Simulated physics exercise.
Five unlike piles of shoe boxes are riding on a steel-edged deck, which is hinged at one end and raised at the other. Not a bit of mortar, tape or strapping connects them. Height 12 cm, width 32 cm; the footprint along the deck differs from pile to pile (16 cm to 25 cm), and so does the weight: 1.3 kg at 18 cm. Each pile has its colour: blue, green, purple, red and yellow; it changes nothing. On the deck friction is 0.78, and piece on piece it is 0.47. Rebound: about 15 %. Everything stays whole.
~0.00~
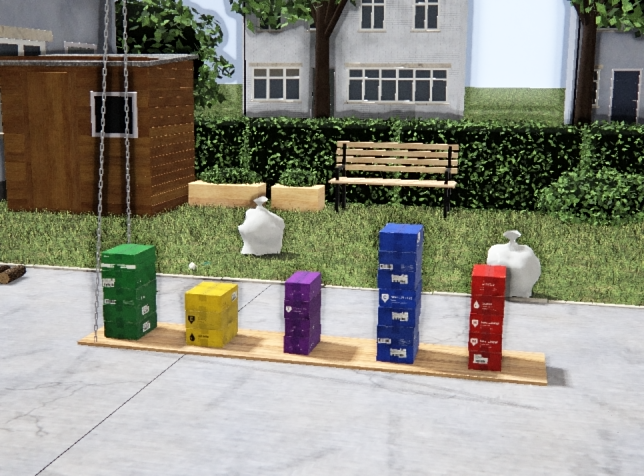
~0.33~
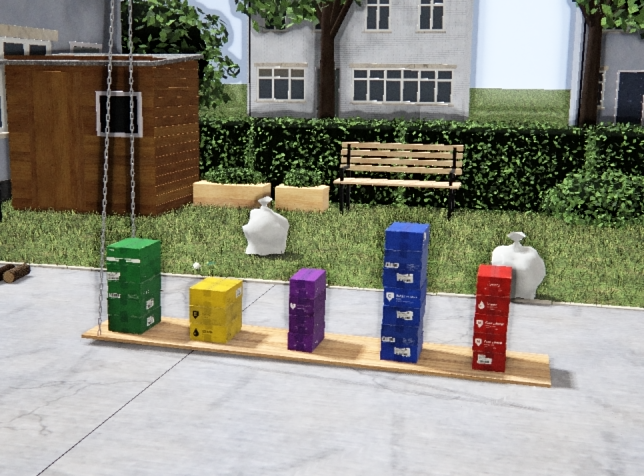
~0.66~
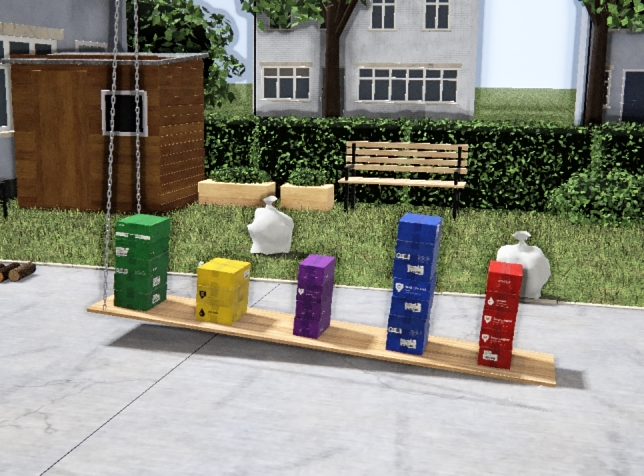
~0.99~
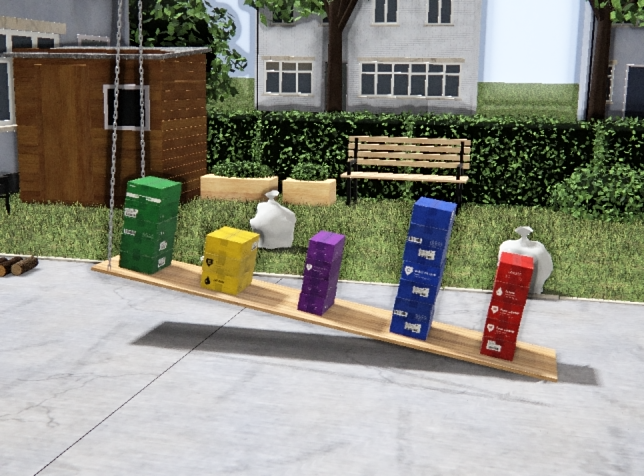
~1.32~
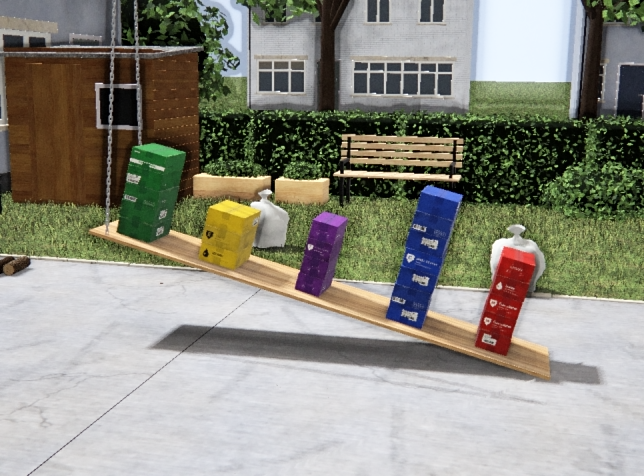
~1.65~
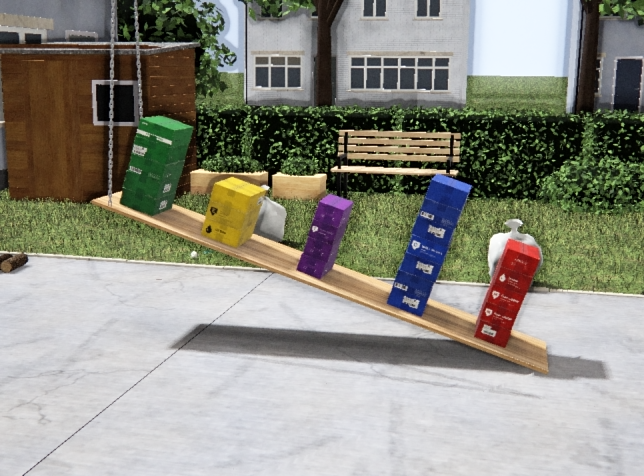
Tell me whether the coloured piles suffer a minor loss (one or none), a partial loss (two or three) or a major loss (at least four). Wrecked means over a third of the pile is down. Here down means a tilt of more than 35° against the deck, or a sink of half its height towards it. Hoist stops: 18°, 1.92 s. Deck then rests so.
A partial loss.
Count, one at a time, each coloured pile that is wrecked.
That makes 3 altogether.
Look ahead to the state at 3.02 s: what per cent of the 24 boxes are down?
60 per cent.
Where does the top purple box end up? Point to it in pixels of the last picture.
Check around (401, 285) in the last image.
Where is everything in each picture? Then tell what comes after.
In the first frame (we follow the side turned to the camera; leans and shifts are taken against what carries them), middle of the deck's edge (297, 363) slope 0°; top purple box (297, 292); top green box (118, 262); no piece has moved.
The second frame shows middle of the deck's edge (301, 360) slope 1°; top purple box (302, 289).
The third frame shows middle of the deck's edge (306, 346) slope 4°; top purple box (311, 275).
The fourth frame shows middle of the deck's edge (310, 322) slope 9°; top blue box (431, 217).
The fifth frame shows middle of the deck's edge (307, 302) slope 13°; top blue box (437, 207).
The sixth frame shows middle of the deck's edge (309, 284) slope 17°; top blue box (447, 195) displaced 11 mm; top red box (520, 263); one has shifted.
Around 1.96 s, slope 18°; none of the 24 boxes down, 8 disturbed; top blue box tipped 8°; top purple box displaced 10 mm.
Around 2.36 s, slope 18°; 7 of the 24 boxes down; top blue box tipped 13°, 10 cm lower; top red box tipped 9°.
Around 2.64 s, slope 18°; 15 of the 24 boxes down; top red box tipped 48°, 30 cm lower; top blue box tipped 47°, 39 cm lower.
Around 3.02 s, slope 18°; 14 of the 24 boxes down; top red box on its side; top purple box on its side.
Finally (4.0 s), slope 18°; 14 of the 24 boxes down; top red box upside down; top purple box on its side. Wrecked, blue, purple and red. Seen by the last camera, middles, top purple box near (401, 285).
